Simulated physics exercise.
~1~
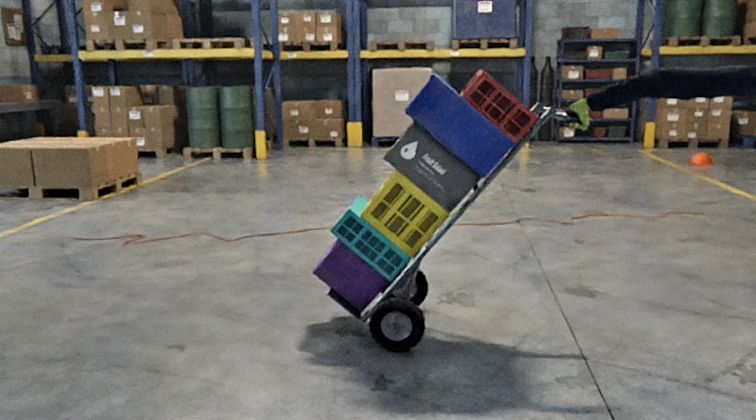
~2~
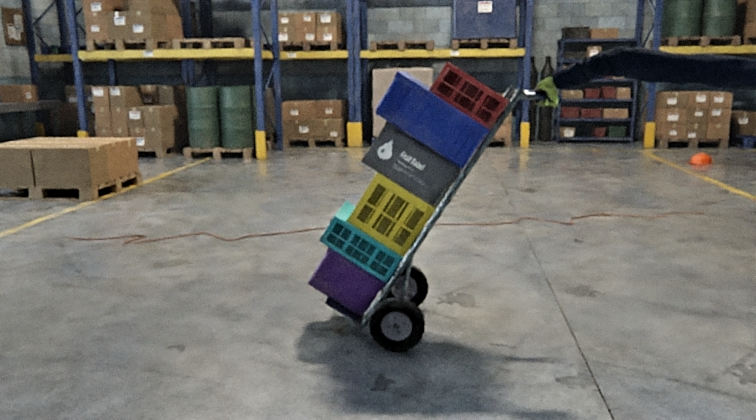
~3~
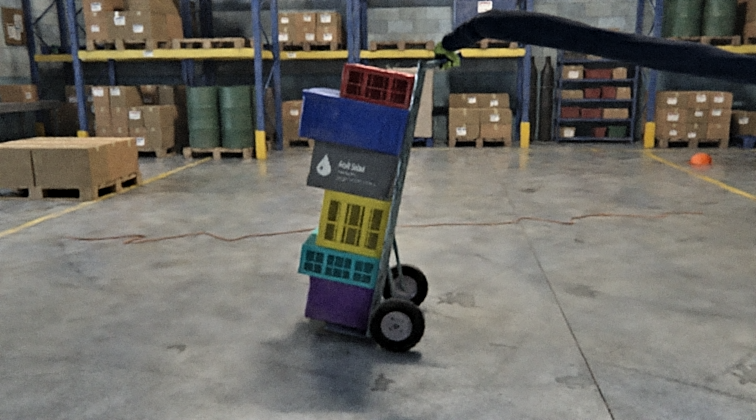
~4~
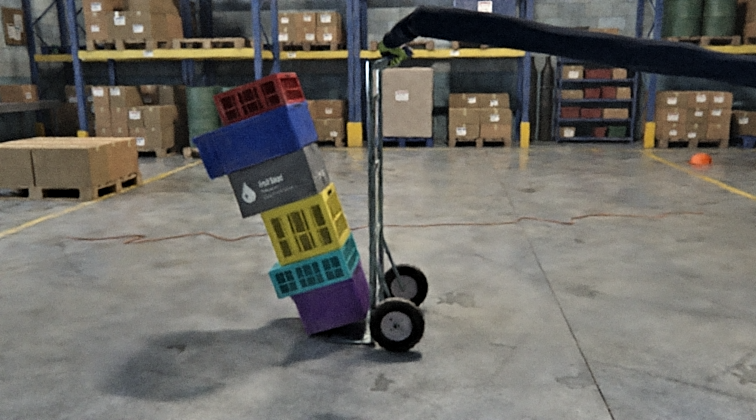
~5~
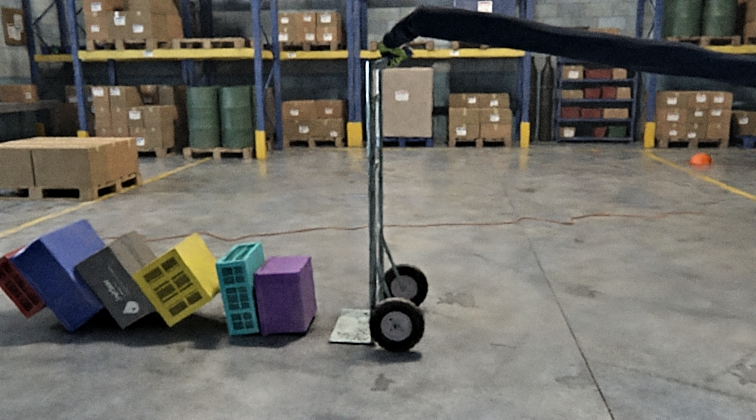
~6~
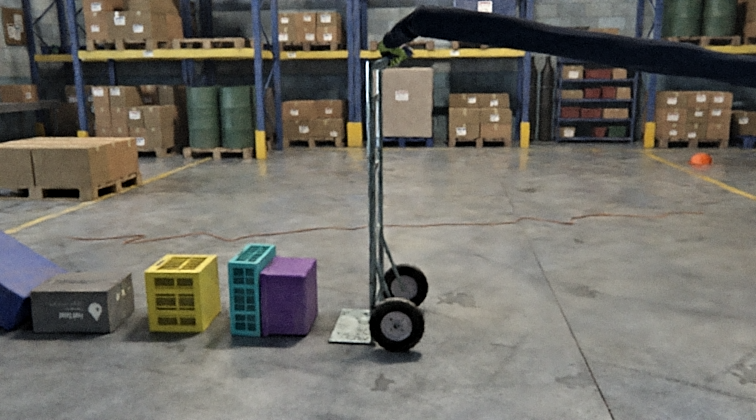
A dark-sleeved arm with a greenish glove reaches in from the right, holding the handle of a two-wheeled hand truck in a concrete-floored warehouse, seen side-on by a still camera. Leaning on it is a stack with a purple tote lowest, then turquoise and yellow crates, a grey parcel, a blue tote and a red crate on top. The arm swings the truck upright, and the stack tips away leftward. It topples and spreads across the floor. Finally the truck stands empty, purple beside turquoise, then yellow, grey and blue farther left, the red crate out of view.
